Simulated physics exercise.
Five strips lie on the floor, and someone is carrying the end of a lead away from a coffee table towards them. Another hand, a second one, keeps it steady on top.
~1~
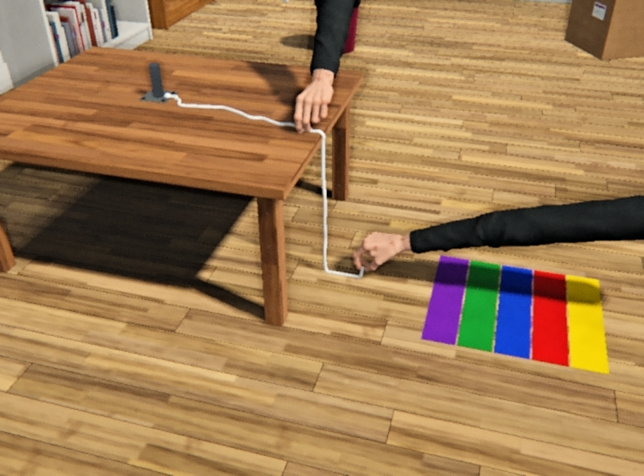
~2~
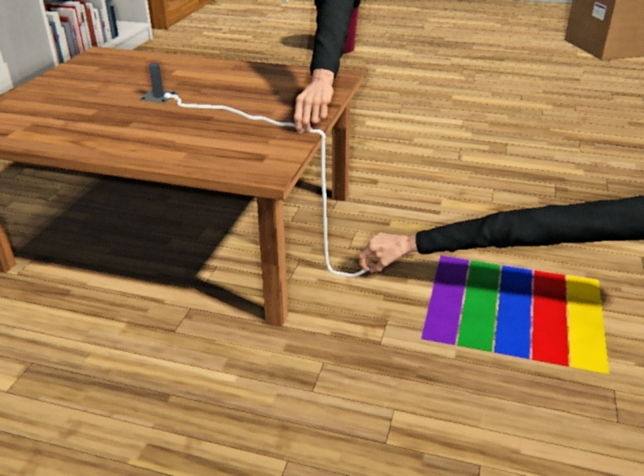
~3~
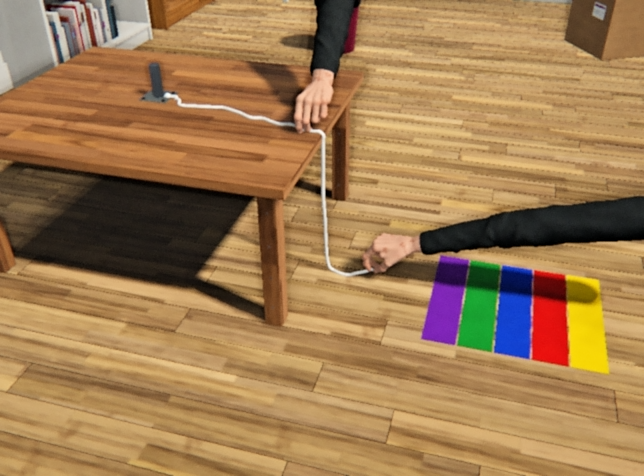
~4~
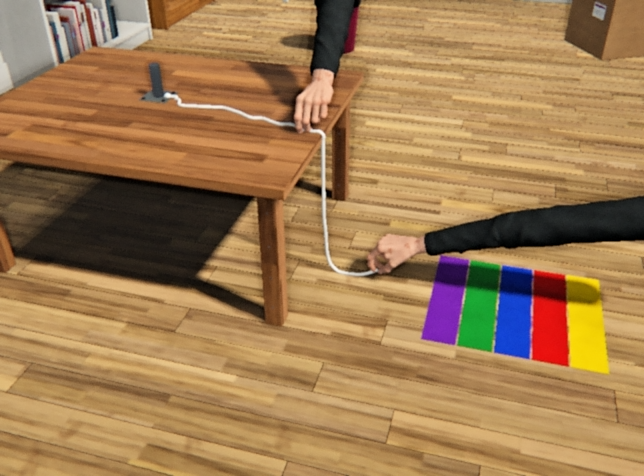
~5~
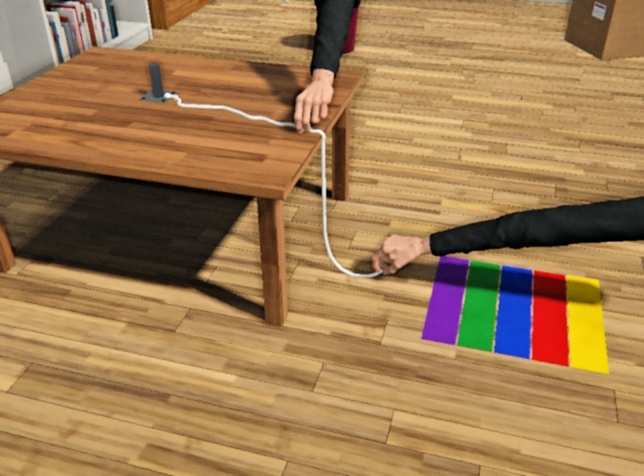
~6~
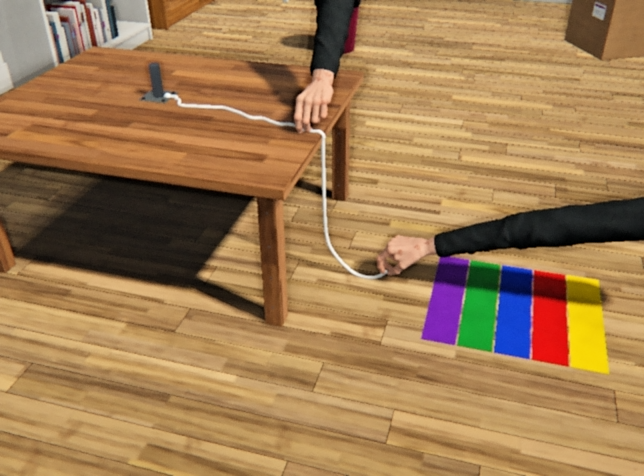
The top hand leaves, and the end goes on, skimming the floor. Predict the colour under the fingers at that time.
The green one.
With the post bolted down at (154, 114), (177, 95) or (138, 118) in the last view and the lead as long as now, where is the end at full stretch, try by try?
Somewhere near (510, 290), (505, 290) and (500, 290), in that order.
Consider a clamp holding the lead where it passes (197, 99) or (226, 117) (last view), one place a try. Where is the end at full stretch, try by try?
Approximately (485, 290) and (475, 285), respectively.
A little later, end near (416, 276); short of the strips.
Next, end near (460, 284); over purple.
When it is tight, end near (486, 288); over green. It gets as far as the green strip.
